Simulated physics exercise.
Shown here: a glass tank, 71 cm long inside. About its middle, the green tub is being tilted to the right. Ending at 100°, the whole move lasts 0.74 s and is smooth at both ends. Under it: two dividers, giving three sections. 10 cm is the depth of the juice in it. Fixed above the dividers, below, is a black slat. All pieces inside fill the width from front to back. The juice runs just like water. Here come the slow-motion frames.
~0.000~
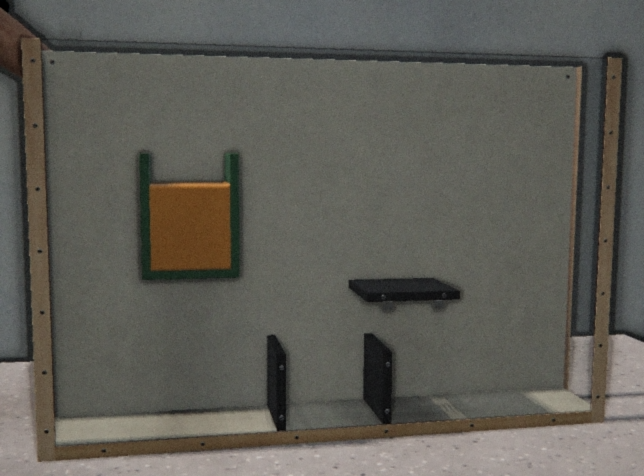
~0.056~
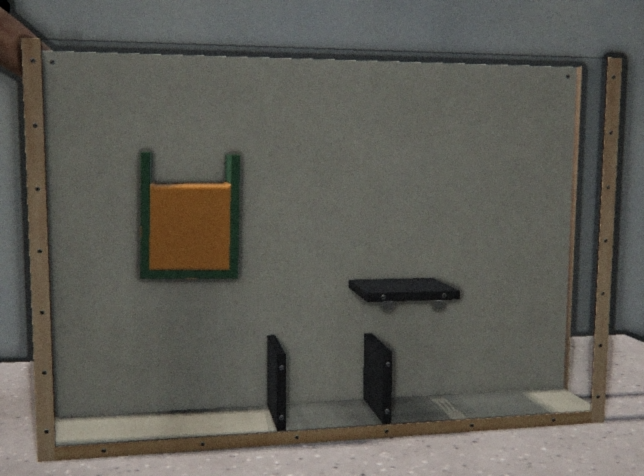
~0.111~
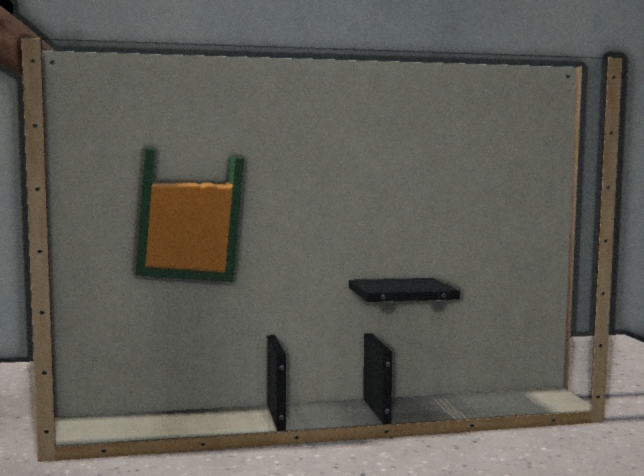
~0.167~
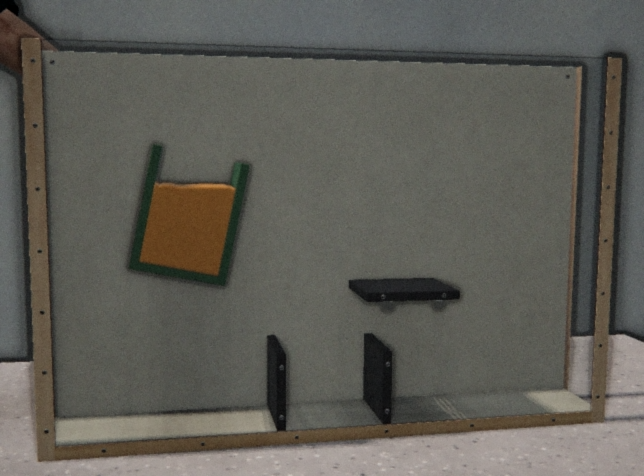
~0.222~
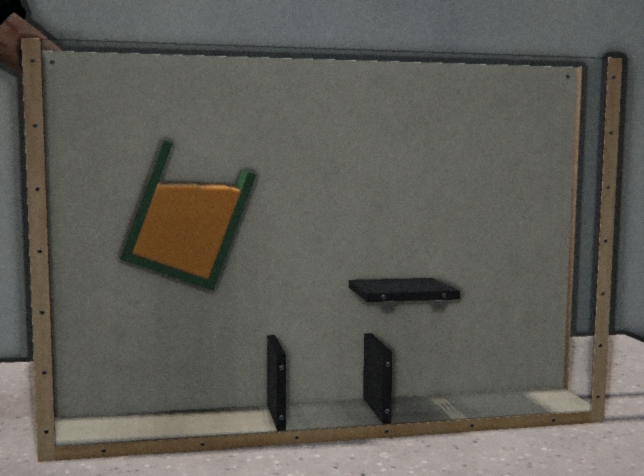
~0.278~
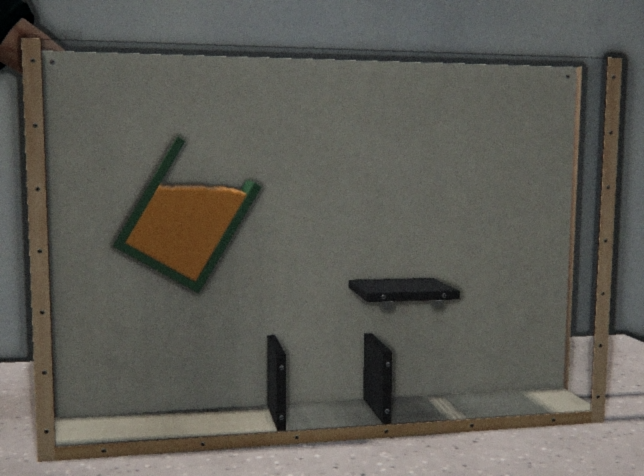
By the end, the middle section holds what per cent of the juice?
Around 95 out of 100.
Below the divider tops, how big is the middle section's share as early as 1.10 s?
Share below divider tops: Approx. 84 %.
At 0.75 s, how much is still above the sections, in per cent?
Close to 65 in a hundred.
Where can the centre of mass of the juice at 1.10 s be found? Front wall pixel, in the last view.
Around (328, 375).
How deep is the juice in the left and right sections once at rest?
It settles at close to 0.0 cm and close to 0.5 cm.
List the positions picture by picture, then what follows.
The tub leans 0°; its pouring lip is at (234, 156); the highest juice is at (160, 189); divider tops at (282, 356) and (388, 354), in the first picture.
The tub leans 1°; its pouring lip is at (236, 157); the highest juice is at (208, 189), in the second picture.
The tub leans 5°; its pouring lip is at (240, 160); the highest juice is at (186, 189), in the third picture.
The tub leans 12°; its pouring lip is at (245, 166); the highest juice is at (172, 189), in the fourth picture.
The tub leans 21°; its pouring lip is at (251, 175); the highest juice is at (168, 190), in the fifth picture.
The tub leans 31°; its pouring lip is at (257, 187); the highest juice is at (189, 191), in the sixth picture.
Then, 0.49 s in, hardly anything has reached the bottom yet.
Then, 0.75 s in, 34 per cent is down, the largest part in the middle section.
Then, 1.10 s in, 87 per cent is down, the largest part in the middle section.
Finally, the split from left to right is 1, 95 and 4 per cent.
